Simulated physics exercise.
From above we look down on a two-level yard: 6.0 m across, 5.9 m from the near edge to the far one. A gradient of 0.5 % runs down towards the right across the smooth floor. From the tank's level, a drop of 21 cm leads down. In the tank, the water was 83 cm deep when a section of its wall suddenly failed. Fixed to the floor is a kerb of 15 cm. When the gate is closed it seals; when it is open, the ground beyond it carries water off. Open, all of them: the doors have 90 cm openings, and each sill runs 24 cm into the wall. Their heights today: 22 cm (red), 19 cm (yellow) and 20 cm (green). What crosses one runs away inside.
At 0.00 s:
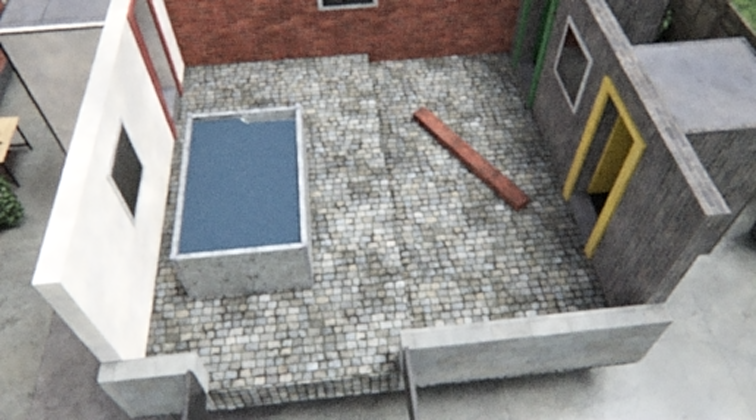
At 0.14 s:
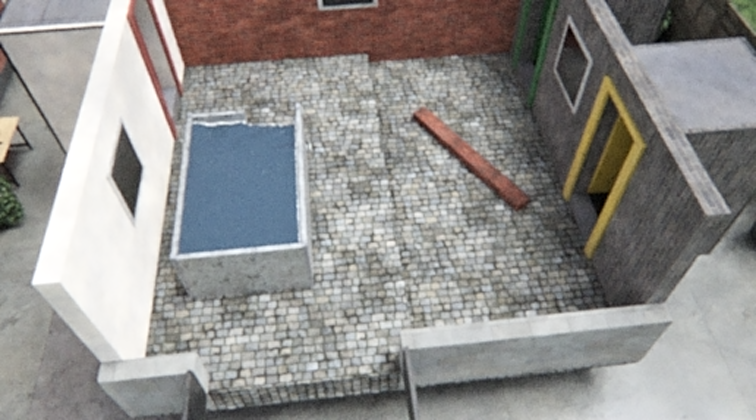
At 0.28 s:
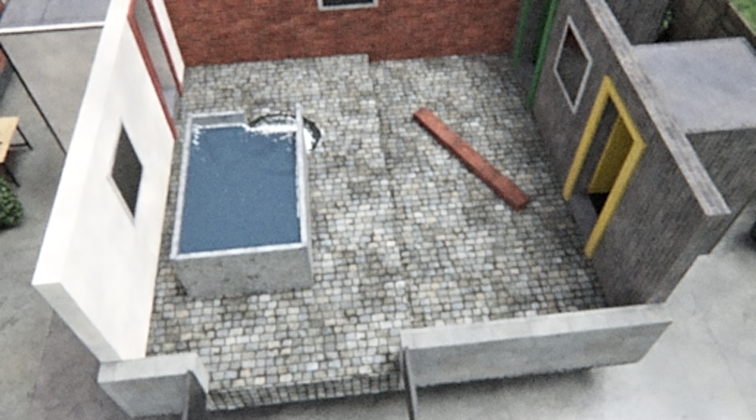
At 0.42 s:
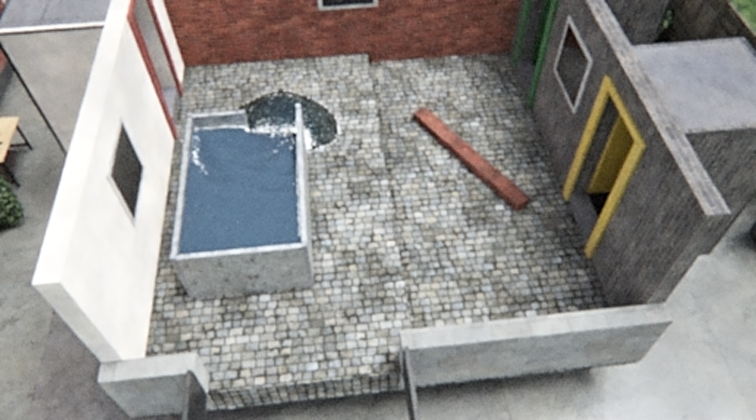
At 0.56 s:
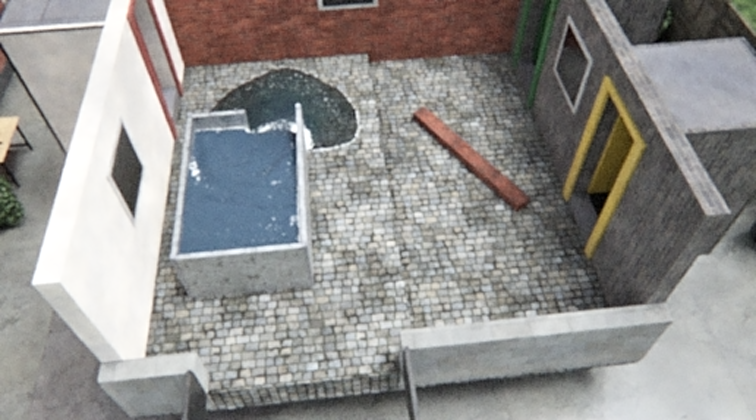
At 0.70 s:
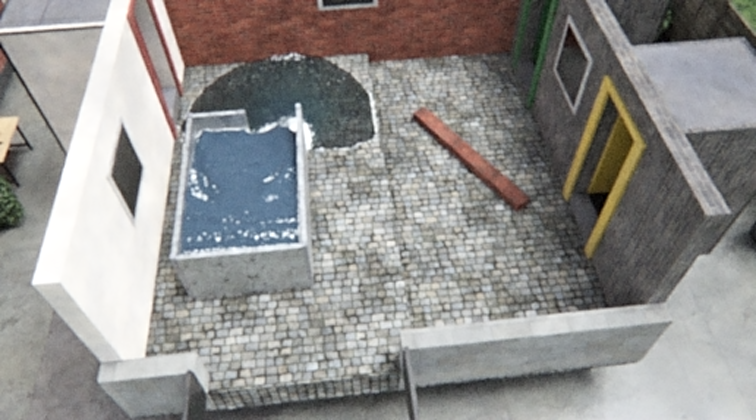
In a walled, cobbled yard seen from above, a rectangular tank of blue water stands still near a white wall, with a reddish plank lying to its right. Its far side opens at the corner, and water pours out, spreading across the cobbles in a widening dark, rounded pool towards the brick wall.
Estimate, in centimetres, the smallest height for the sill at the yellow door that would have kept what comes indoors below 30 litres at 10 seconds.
I would say 10 cm.
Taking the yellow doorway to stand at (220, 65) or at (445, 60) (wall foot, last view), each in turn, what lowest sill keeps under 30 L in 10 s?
Minimums: Roughly 23 cm and 12.5 cm.
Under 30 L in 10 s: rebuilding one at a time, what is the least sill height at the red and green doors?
About 9.0 cm at red and 22 cm at green.
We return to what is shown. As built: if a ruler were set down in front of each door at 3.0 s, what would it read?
Door by door in cm - red 13, yellow 0, green 27.
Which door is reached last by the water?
Last: Yellow.
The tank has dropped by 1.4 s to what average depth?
It averages close to 60 centimetres.
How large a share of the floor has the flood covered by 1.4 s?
Some 25 per cent is wet.
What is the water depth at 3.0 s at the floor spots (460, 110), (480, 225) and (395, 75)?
Depths of roughly 1 cm, 0 cm and 13 cm, in that order.
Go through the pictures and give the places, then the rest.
In the first picture, the tank at (243, 179) is whole and still, 83 cm deep; the yellow door at (596, 180) is dry.
In the second picture, the front is at a hidden place, 0.3 m from the gap on the far side; 0.2 m2 of floor is wet, 83 cm left at the back.
In the third picture, the gap is on the far side, the front 0.8 m out at a hidden place; the back of the tank holds 83 cm.
In the fourth picture, water pours out on the far side and has run 1.4 m, to (269, 96); about 7 cm deep outside, 83 cm at the back.
In the fifth picture, the gap is on the far side, the front 2.0 m out at (272, 73); the back of the tank holds 82 cm.
In the sixth picture, water pours out on the far side and has run 2.4 m, to (315, 57); about 4 cm deep outside, 74 cm at the back; 3.6 m in a straight line remain to the yellow door at (596, 180).
After 1.4 s water covers 25 % of the floor, deepest (38 cm) near (286, 63); it has not reached the yellow door.
After 3.0 s water covers 40 % of the floor, deepest (35 cm) near (500, 57); it has not reached the yellow door.
After 10.0 s water covers 85 % of the floor, deepest (18 cm) near (498, 176); 10 cm at the yellow door, 1 litre in over its 19 cm sill.
At the yellow door as built, the water arrived by 3.5 s and peaked near 16 cm at 5.0 s.
With a sill of 9 cm, 39 litres would have come in within the 10 s; with 12.5 cm, 14 litres. So under 30 litres takes about 10 cm.
